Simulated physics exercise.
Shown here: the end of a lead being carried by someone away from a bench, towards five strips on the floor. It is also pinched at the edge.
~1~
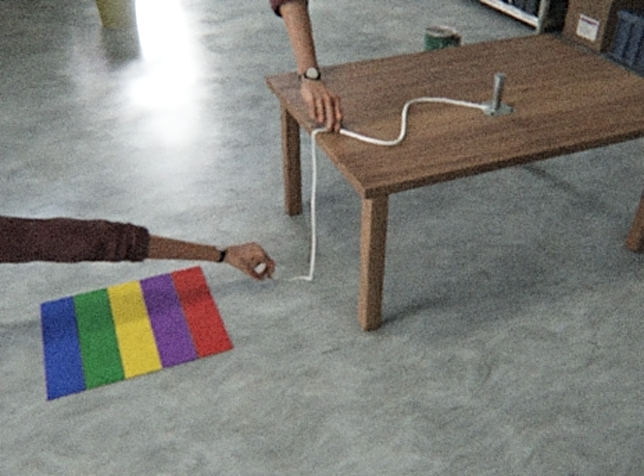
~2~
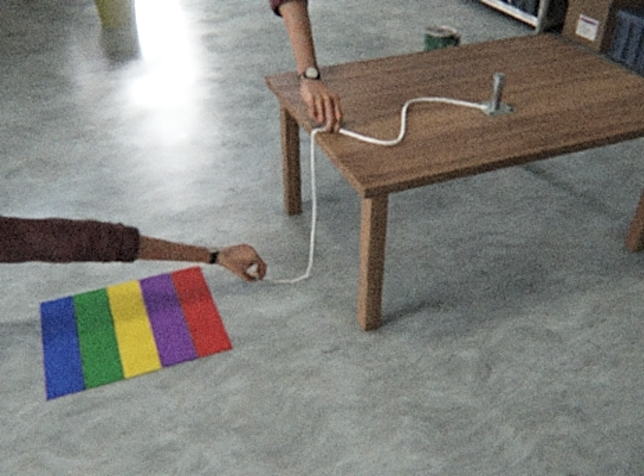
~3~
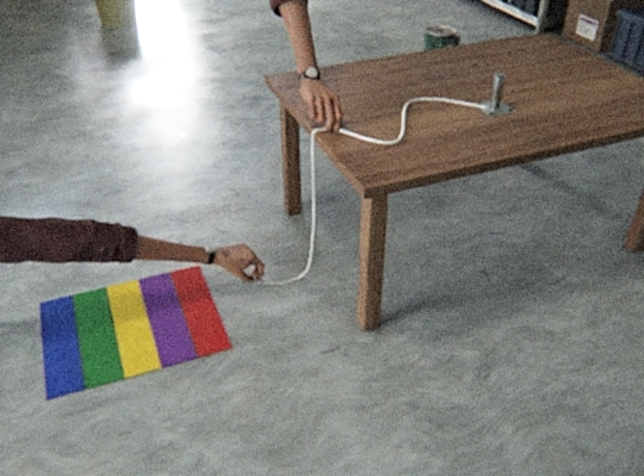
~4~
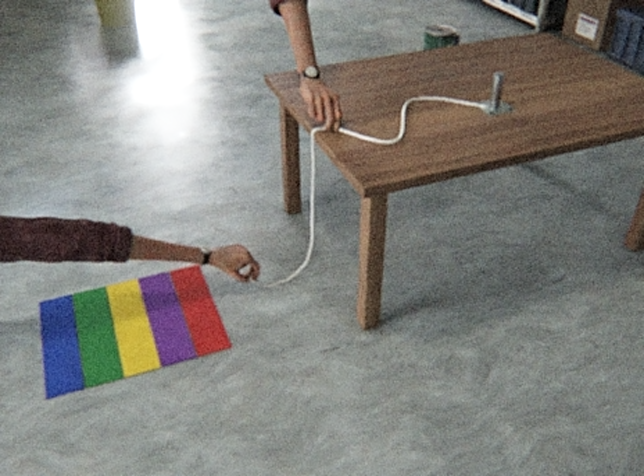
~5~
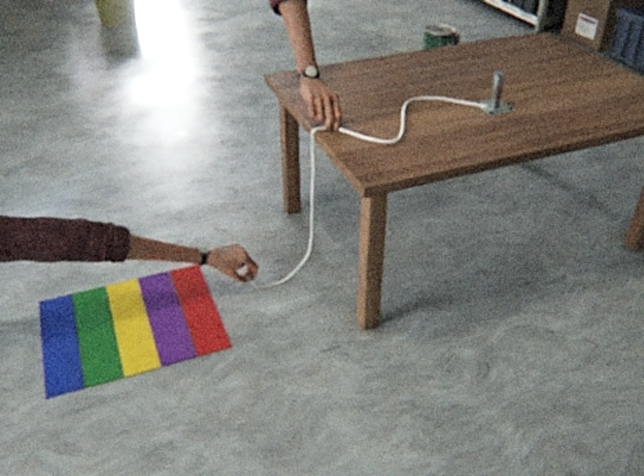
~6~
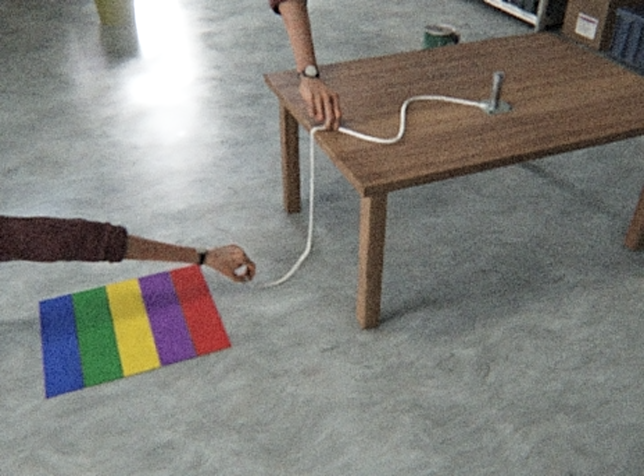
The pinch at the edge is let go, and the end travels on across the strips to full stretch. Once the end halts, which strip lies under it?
The blue strip lies under it.
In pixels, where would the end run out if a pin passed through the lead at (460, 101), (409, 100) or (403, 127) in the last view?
For the three tries you'd see (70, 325), (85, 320) and (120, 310).
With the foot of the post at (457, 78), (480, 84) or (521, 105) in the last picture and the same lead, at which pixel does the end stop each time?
About (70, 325), then (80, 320), then (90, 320).
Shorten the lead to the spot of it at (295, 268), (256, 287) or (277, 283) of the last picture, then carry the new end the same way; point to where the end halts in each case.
So, going through them: (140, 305) first, (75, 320) next, (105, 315) last.
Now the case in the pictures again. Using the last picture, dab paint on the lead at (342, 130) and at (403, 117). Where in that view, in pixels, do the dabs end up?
(266, 166), then (369, 124).
Soon after, end near (122, 310); over yellow.
Then, end near (80, 321); over green.
At full stretch, end near (55, 327); over blue. The blue one.
